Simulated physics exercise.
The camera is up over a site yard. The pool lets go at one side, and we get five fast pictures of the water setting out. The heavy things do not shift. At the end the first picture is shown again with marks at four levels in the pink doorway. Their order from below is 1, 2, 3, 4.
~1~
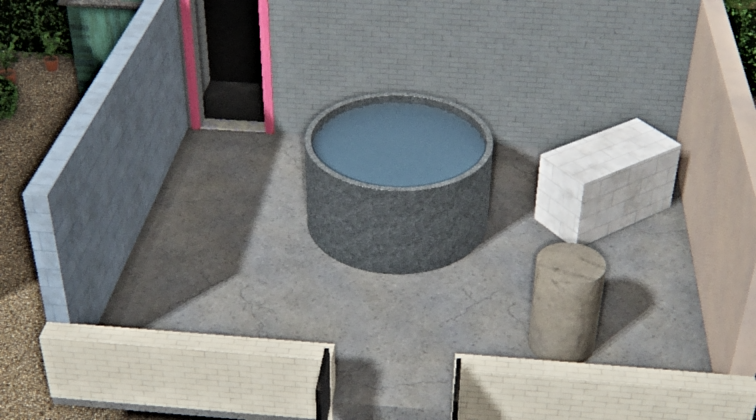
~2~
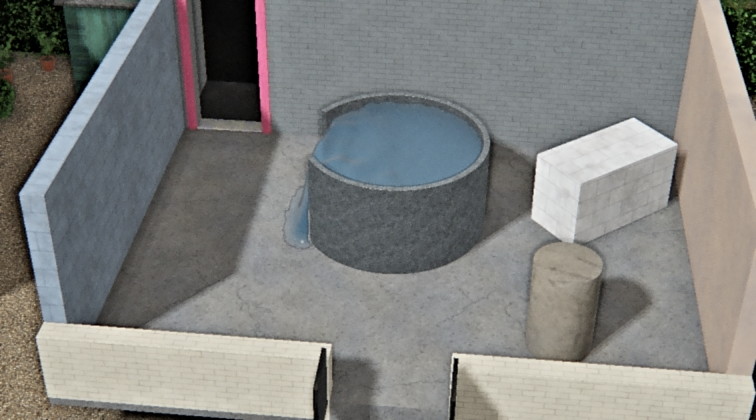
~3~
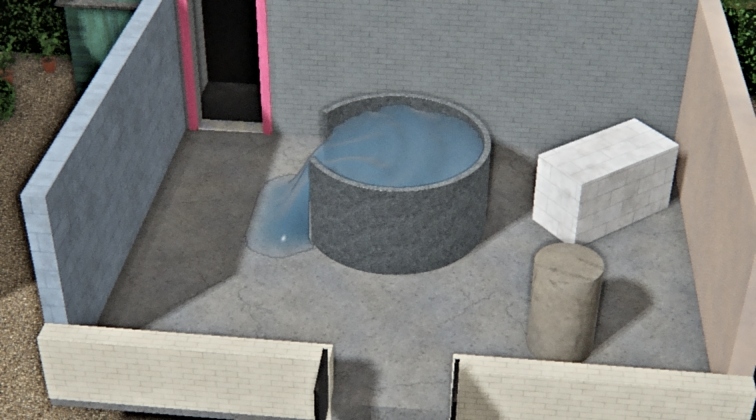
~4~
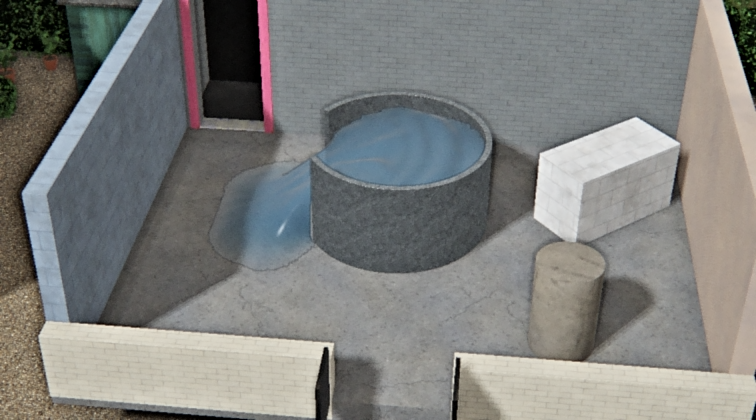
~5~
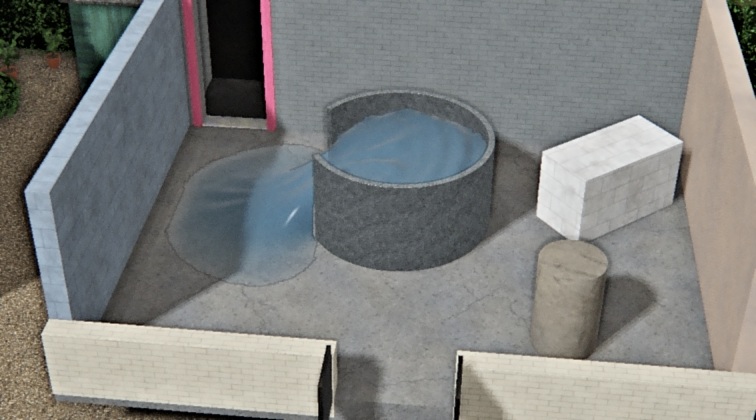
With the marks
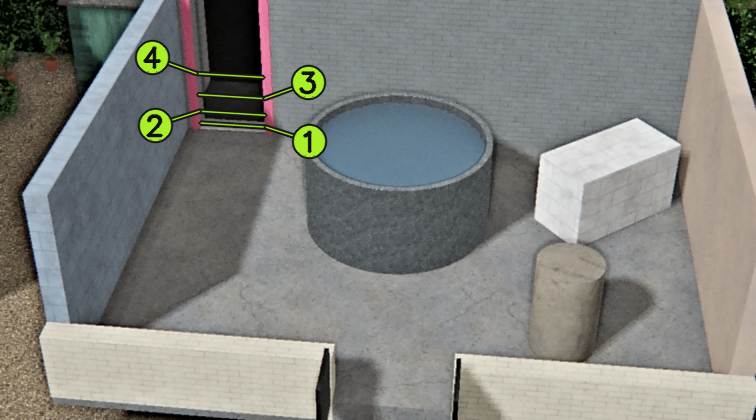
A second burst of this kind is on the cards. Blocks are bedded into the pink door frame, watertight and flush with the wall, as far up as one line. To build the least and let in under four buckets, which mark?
The limit is 3.
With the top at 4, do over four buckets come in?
No.
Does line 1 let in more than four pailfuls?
Yes.
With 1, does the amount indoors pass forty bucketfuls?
Yes, it does.
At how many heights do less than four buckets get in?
Two of the four.
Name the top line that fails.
2.
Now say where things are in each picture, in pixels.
Water in the pool at rest, its middle at (399, 144); foot of the pink doorway at (233, 130); open gate at (395, 345), in the first frame.
In the second frame, 1 % of the ground under water, visible out to (305, 244).
In the third frame, 4 % of the ground under water, visible out to (256, 245).
In the fourth frame, 8 % of the ground under water, visible out to (224, 251).
In the fifth frame, 16 % of the ground under water, visible out to (195, 178).
In lime, 1 at (233, 125); 2 at (232, 113); 3 at (231, 96); 4 at (229, 75); from the bottom up 1, 2, 3, 4.
With 1, dozens of bucketfuls pour in.
With 2, about 14 bucketfuls get in.
With 3, a splash gets over, under a bucket.
With 4, nothing gets over.
